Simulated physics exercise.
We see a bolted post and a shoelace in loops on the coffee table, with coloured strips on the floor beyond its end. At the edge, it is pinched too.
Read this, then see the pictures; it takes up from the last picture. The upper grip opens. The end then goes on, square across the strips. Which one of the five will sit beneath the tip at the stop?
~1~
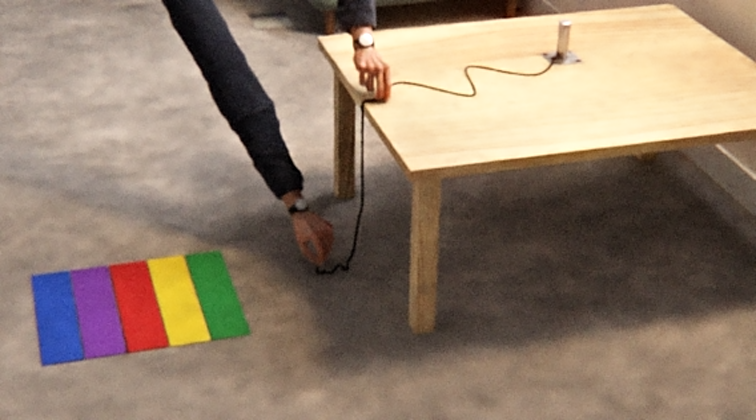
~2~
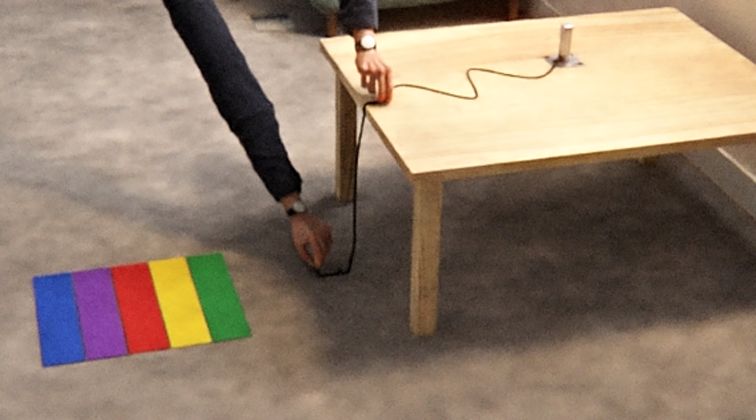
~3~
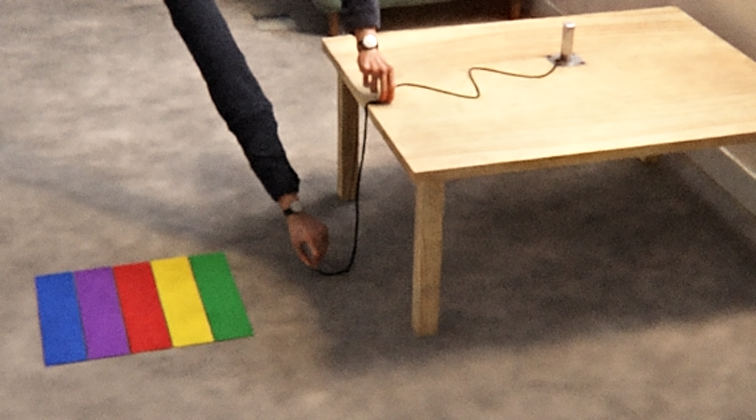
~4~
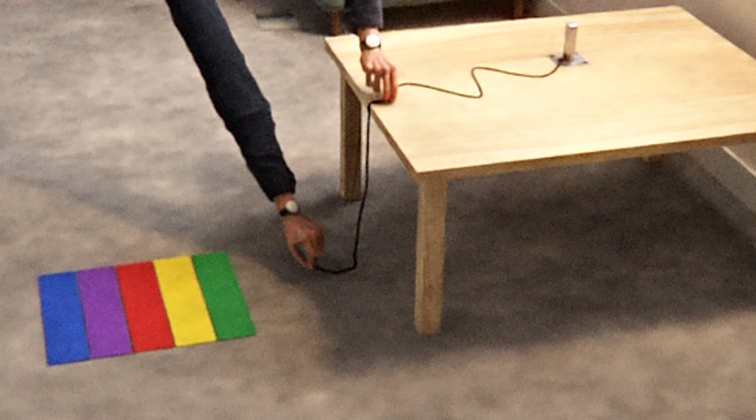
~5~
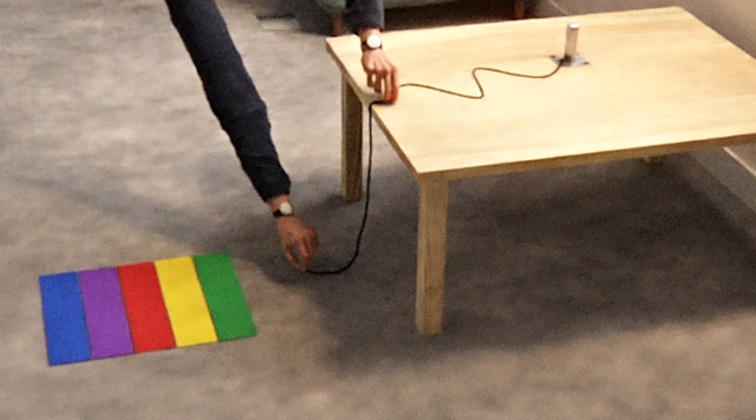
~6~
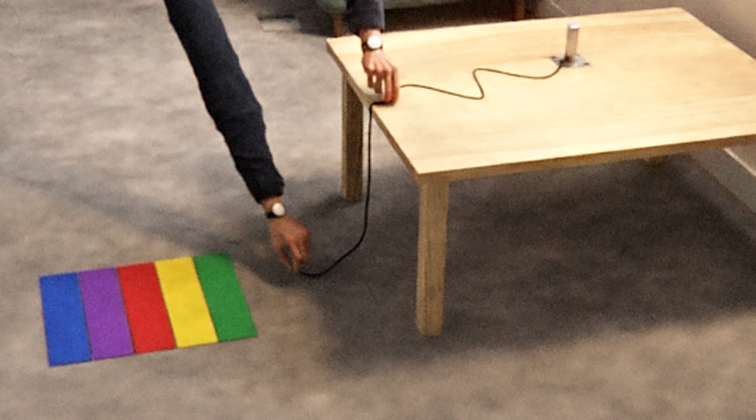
The blue strip will.
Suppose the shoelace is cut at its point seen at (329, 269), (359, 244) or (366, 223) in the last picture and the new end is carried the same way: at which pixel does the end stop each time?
I'd put it around (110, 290) for the first cut, (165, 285) for the second and (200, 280) for the third.
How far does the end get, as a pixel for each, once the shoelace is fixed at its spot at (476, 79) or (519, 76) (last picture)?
Approximately (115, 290) and (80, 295), respectively.
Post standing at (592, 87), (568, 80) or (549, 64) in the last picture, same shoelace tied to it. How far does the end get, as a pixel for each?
The first try gives (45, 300), the second (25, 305) and the third (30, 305).
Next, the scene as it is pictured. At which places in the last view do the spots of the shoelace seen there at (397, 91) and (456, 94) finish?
The first one ends up at (307, 136) and the second one at (369, 100).
A little later, end near (138, 289); over red.
Next, end near (88, 295); over purple.
When it is tight, end near (59, 299); over blue. The end stops over the blue strip.
